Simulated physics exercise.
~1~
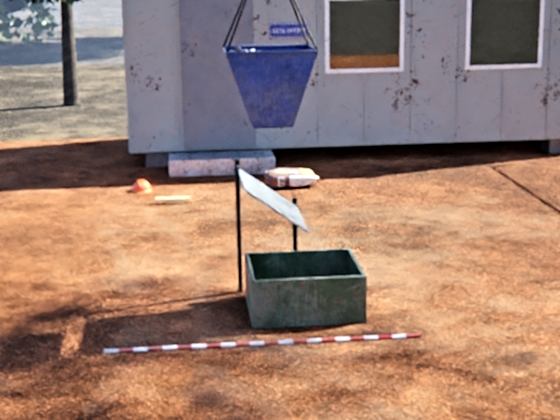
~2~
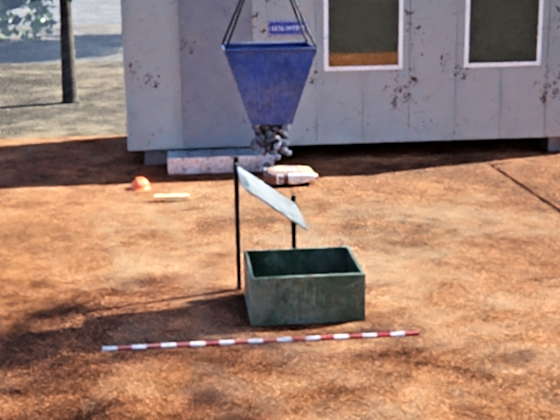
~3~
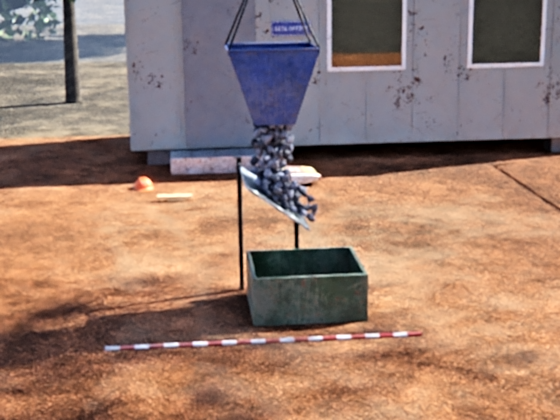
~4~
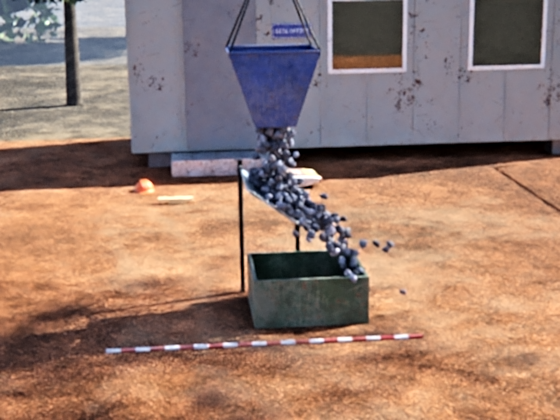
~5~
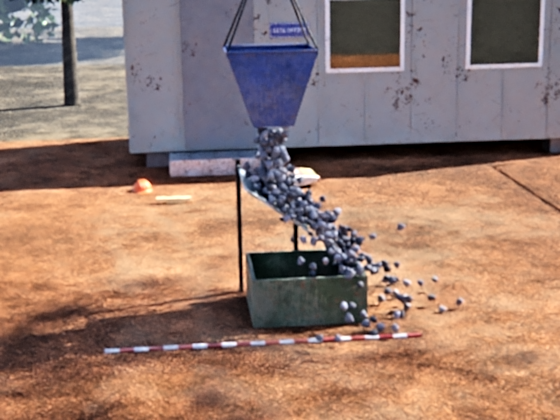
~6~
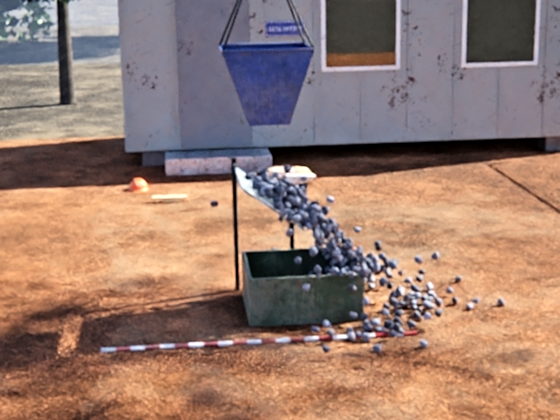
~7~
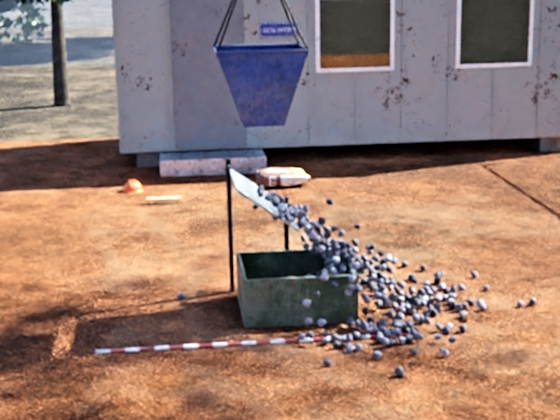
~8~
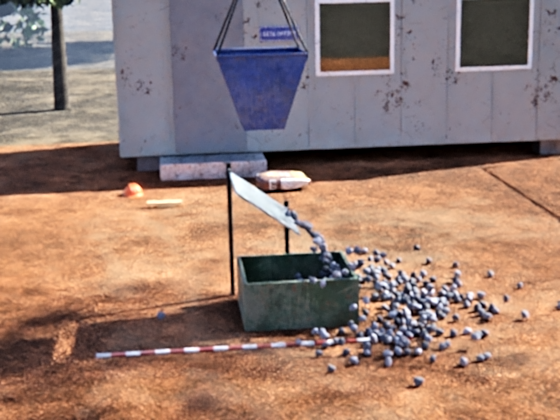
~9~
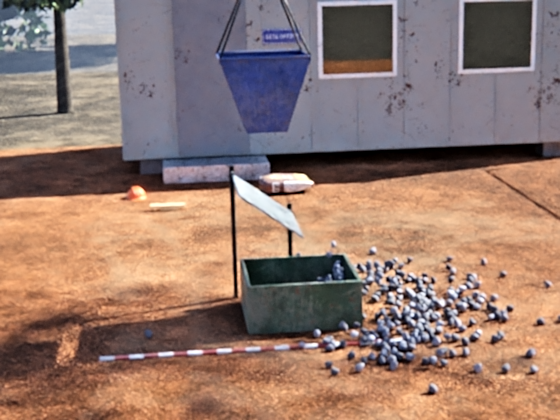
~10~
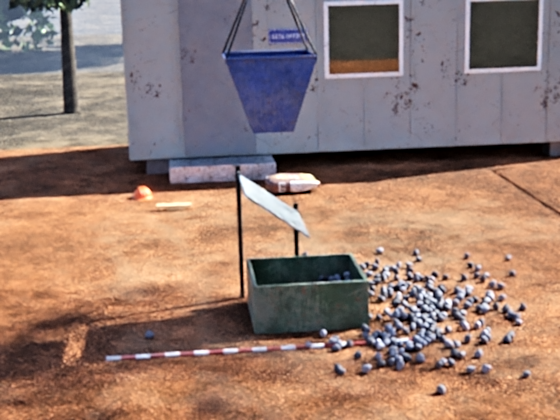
A blue hopper dropping grey stones down a tilted plate, about half landing in a green bin and half scattering right.
